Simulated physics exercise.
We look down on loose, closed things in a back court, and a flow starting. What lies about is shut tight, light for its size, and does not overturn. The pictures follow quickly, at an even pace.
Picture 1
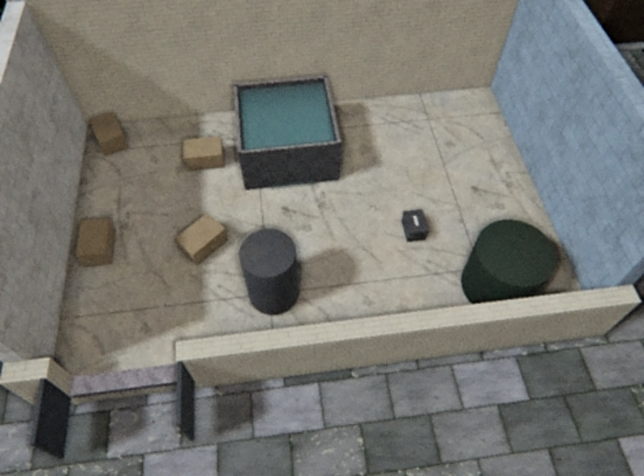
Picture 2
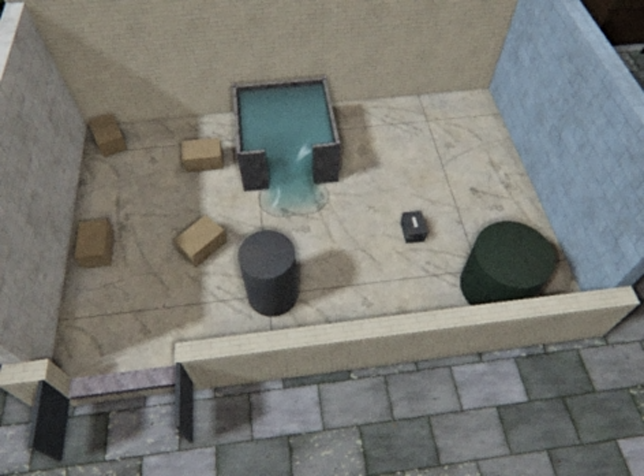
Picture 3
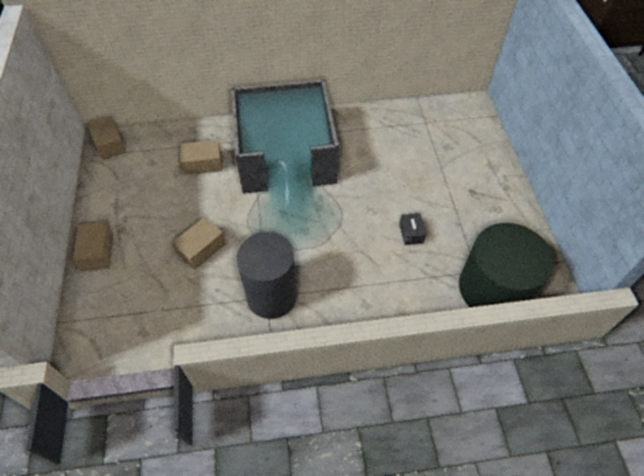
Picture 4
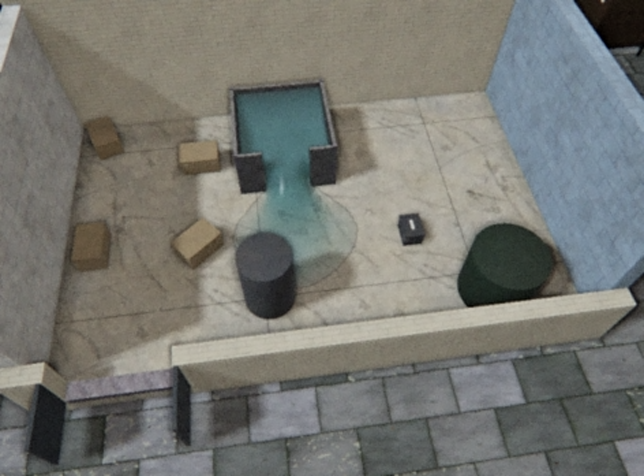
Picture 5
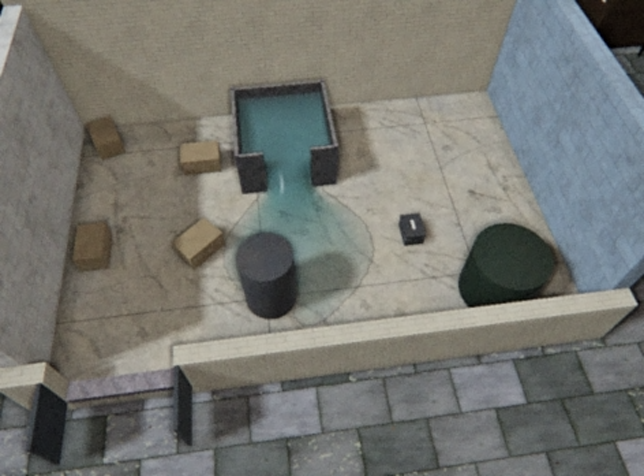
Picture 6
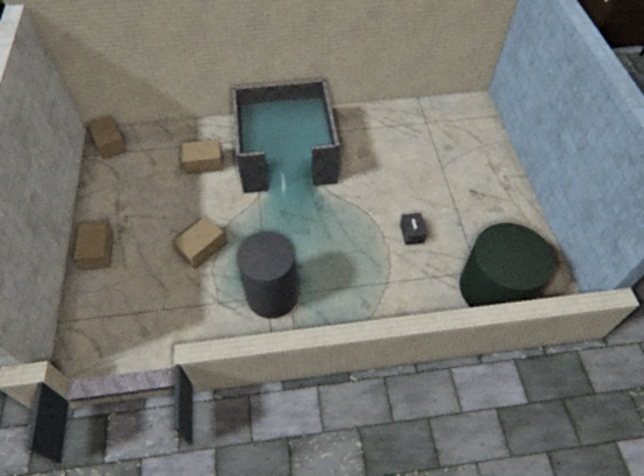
The clip opens on a walled court holding a full tank of teal water, small tan boxes, a dark grey cylinder, a green drum and a little dark box. A gap appears in the tank's front and water pours out, then spreads across the floor around the grey cylinder, while the objects stay put.
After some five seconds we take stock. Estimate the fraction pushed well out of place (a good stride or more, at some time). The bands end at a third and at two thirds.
Share: Not even a third.
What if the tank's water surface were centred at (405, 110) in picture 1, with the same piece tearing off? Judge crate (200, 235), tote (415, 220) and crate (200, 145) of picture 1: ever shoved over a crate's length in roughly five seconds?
One after the other: Short of that, pushed that far, not that far.
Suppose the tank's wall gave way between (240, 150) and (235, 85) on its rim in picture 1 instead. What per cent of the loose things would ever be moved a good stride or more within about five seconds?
Near 80 in a hundred.
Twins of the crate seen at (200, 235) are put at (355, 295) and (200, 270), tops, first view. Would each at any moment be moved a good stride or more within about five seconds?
As listed: Pushed that far, that far or more.
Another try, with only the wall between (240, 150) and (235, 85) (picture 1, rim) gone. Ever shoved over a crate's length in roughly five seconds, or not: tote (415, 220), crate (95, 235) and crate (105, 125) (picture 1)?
One after the other: Under that, swept aside, swept aside.
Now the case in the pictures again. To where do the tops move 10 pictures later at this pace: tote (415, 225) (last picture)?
At about (451, 220).
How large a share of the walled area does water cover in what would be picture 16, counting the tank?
Near 45 in a hundred.
A moment on, 0 of 5 are well off their spots; 0 afloat.
Next, 1 of 5 are well off their spots; 0 afloat.
Later, 1 of 5 are well off their spots; 0 afloat.
In the end, 1 of 5 are well off their spots, and 1 have been at some point; 1 afloat.
